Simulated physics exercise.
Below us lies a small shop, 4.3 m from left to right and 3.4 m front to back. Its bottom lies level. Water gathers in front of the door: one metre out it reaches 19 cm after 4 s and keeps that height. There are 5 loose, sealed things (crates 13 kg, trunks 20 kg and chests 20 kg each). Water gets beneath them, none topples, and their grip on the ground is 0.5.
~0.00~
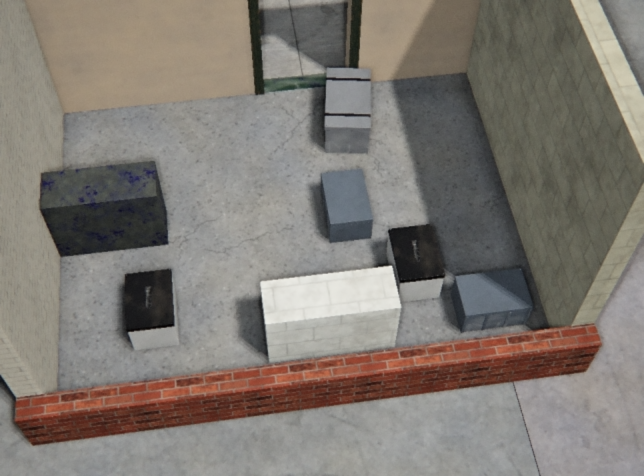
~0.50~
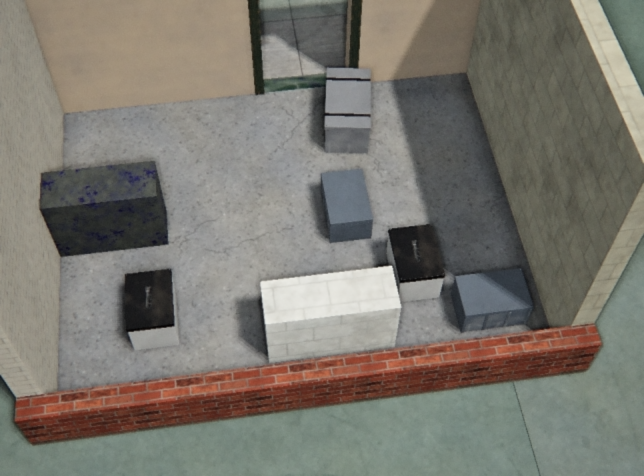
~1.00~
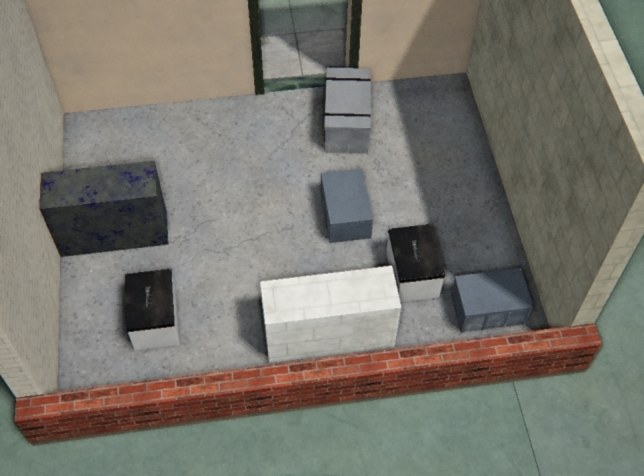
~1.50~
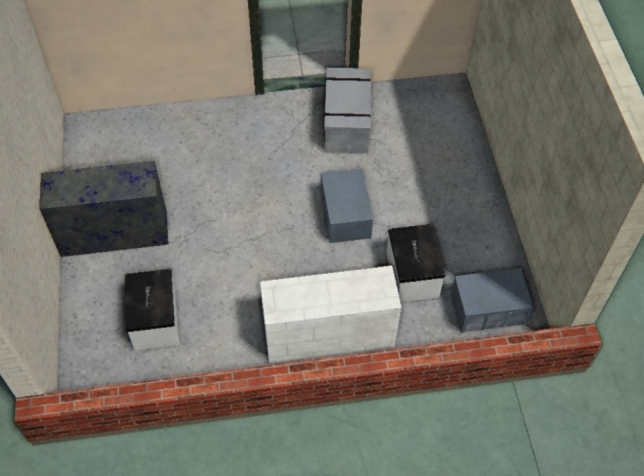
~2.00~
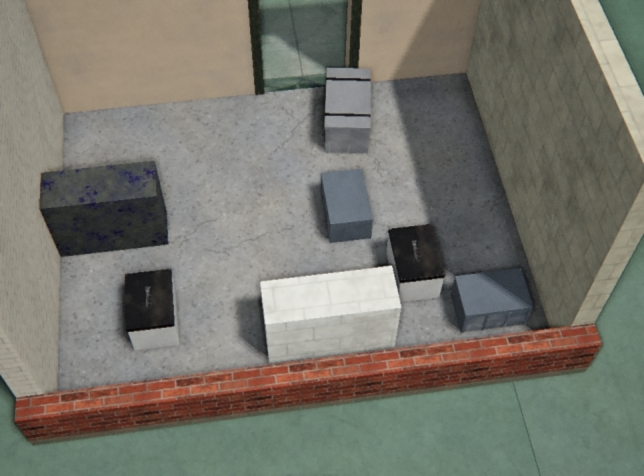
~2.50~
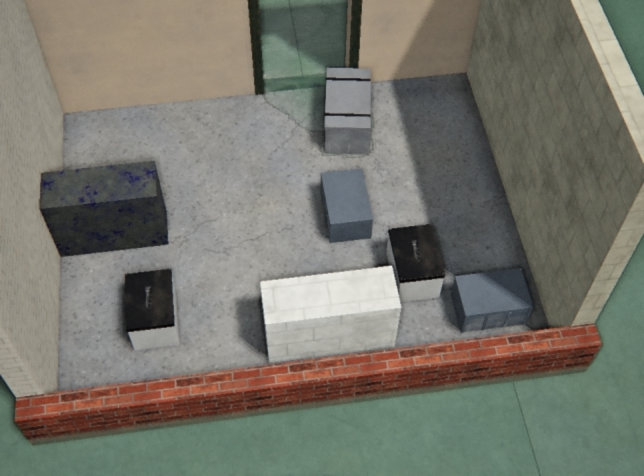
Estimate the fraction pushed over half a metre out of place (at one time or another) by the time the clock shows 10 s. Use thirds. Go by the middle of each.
Share: Between one and two thirds.
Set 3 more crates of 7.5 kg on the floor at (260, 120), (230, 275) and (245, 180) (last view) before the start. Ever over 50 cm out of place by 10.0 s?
In turn: Over, over, more.
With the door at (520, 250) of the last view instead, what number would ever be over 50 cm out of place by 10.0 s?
In that case 2 of them.
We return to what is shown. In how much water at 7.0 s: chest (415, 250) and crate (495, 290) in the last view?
Roughly 4 and 2 cm.
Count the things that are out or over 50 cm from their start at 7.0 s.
I count 2.
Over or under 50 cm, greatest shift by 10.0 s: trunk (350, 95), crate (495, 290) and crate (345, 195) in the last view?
In that order: Over, short of it, past it.
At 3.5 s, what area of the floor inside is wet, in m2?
About 2.0 m2.
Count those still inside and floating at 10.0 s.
I count 2.
After 3.5 s 0 of 5 are over 50 cm from their spots; 0 afloat.
After 4.5 s 0 of 5 are over 50 cm from their spots; 0 afloat.
After 7.0 s 2 of 5 are over 50 cm from their spots; 1 afloat.
After 10.0 s 2 of 5 are over 50 cm from their spots, and 2 have been at some point; 2 afloat.
